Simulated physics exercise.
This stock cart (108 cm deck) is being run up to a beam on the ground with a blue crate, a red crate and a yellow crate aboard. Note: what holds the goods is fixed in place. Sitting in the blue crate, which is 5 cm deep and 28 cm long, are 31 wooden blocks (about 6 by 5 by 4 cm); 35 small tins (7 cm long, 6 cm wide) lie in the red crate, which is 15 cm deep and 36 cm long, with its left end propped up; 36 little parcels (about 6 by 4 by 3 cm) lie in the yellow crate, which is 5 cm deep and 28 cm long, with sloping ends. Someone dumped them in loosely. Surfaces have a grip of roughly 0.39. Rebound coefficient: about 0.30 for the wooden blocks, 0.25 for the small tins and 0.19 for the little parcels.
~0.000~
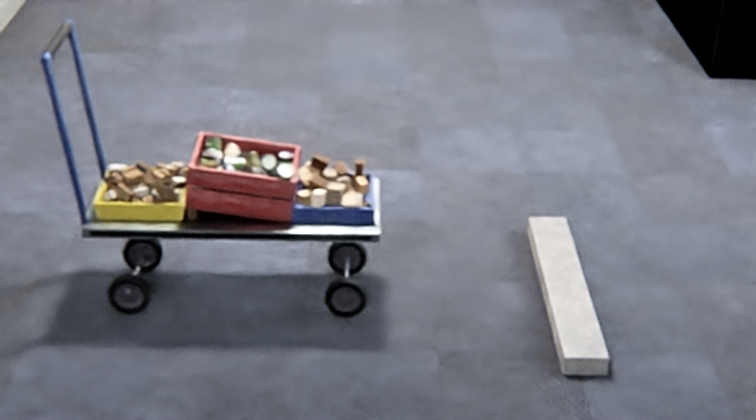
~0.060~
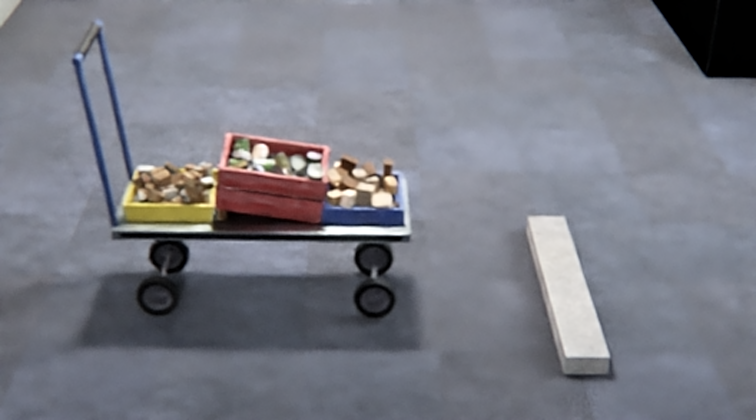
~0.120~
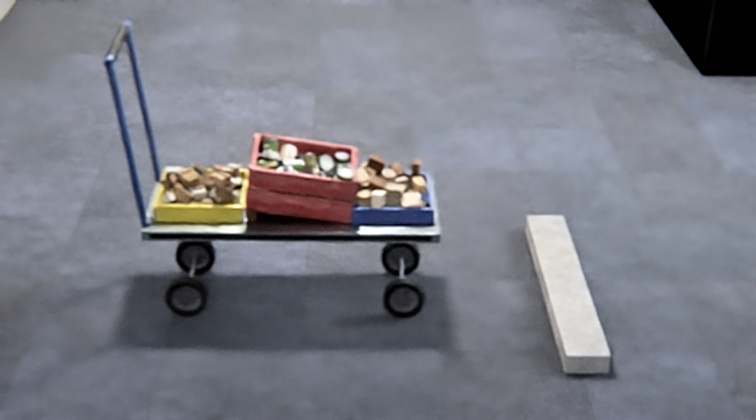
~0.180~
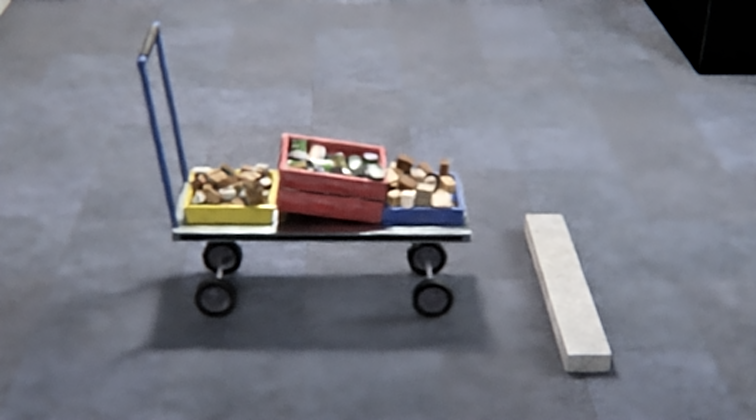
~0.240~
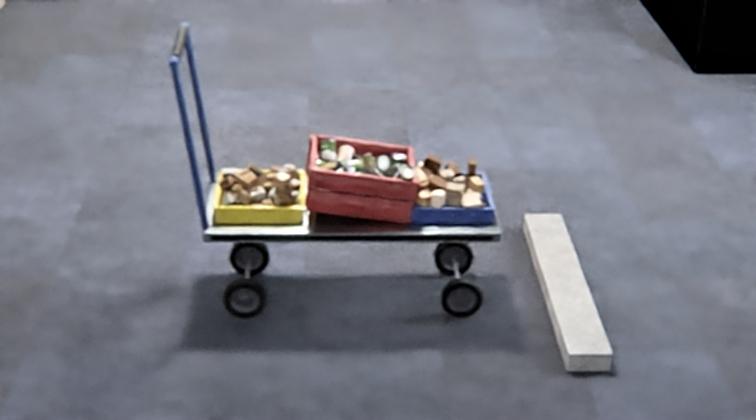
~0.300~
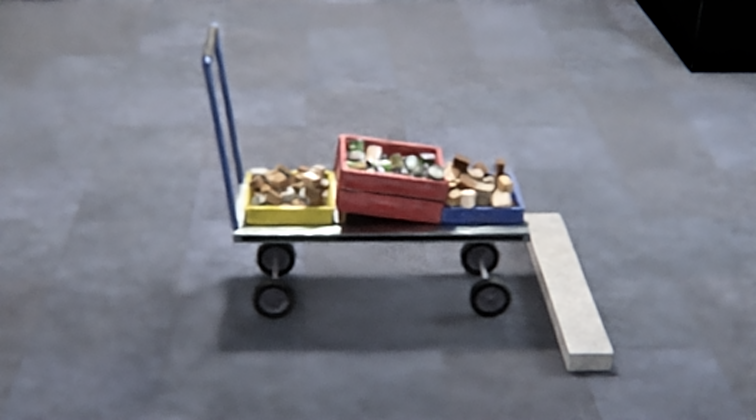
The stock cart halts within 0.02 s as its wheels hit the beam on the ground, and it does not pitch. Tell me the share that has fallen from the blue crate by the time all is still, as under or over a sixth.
By then the blue crate has dropped over a sixth of its contents.
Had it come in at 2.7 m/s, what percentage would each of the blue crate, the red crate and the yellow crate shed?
Then the blue crate sheds 50 per cent of its load, the red crate 10 per cent, and the yellow crate 20 per cent.
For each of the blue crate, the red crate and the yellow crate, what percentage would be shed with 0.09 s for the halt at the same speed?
In that case blue crate 30, red crate 0 and yellow crate 10 per cent.
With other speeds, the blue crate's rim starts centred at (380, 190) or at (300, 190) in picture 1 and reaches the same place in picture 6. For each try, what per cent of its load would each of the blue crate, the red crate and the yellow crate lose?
Losses in order of the tries would be blue crate 30 and 40 %, red crate 0 and 10 %, yellow crate 10 and 20 %.
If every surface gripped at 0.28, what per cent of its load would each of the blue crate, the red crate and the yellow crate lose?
You'd see blue crate shed 30 percent, red crate shed 0 percent, and yellow crate shed 10 percent.
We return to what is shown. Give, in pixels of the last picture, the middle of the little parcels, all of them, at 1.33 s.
Centre: Around (347, 194) px.
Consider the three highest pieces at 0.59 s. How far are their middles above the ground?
About 62 cm up, on average.
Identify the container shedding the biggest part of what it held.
Result: Blue crate.
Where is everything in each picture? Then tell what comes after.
In the first picture (each is followed by its nearest rim corner in this view; the camera moves round a little), blue crate, (296, 207); red crate, (194, 167); 70 cm short of the stop; none out.
Blue crate, (326, 208); red crate, (224, 168); 59 cm short of the stop, in the second picture.
Blue crate, (356, 208); red crate, (255, 169); 48 cm short of the stop, in the third picture.
Blue crate, (386, 208); red crate, (285, 169); 37 cm short of the stop, in the fourth picture.
Blue crate, (416, 208); red crate, (316, 169); 26 cm short of the stop, in the fifth picture.
Blue crate, (446, 208); red crate, (347, 170); 15 cm short of the stop; none out, in the sixth picture.
After 0.37 s, contact.
After 0.47 s, blue crate 27 in, 4 out, red crate 35 in, 0 out and yellow crate 36 in, 0 out.
After 0.59 s, blue crate 21 in, 10 out, red crate 35 in, 0 out and yellow crate 34 in, 2 out.
After 0.82 s, blue crate 20 in, 11 out, red crate 35 in, 0 out and yellow crate 34 in, 2 out.
Outcome (at 1.33 s), blue crate 20 in, 11 out, red crate 35 in, 0 out and yellow crate 34 in, 2 out. Asked share, 11 of 31, 35 per cent.
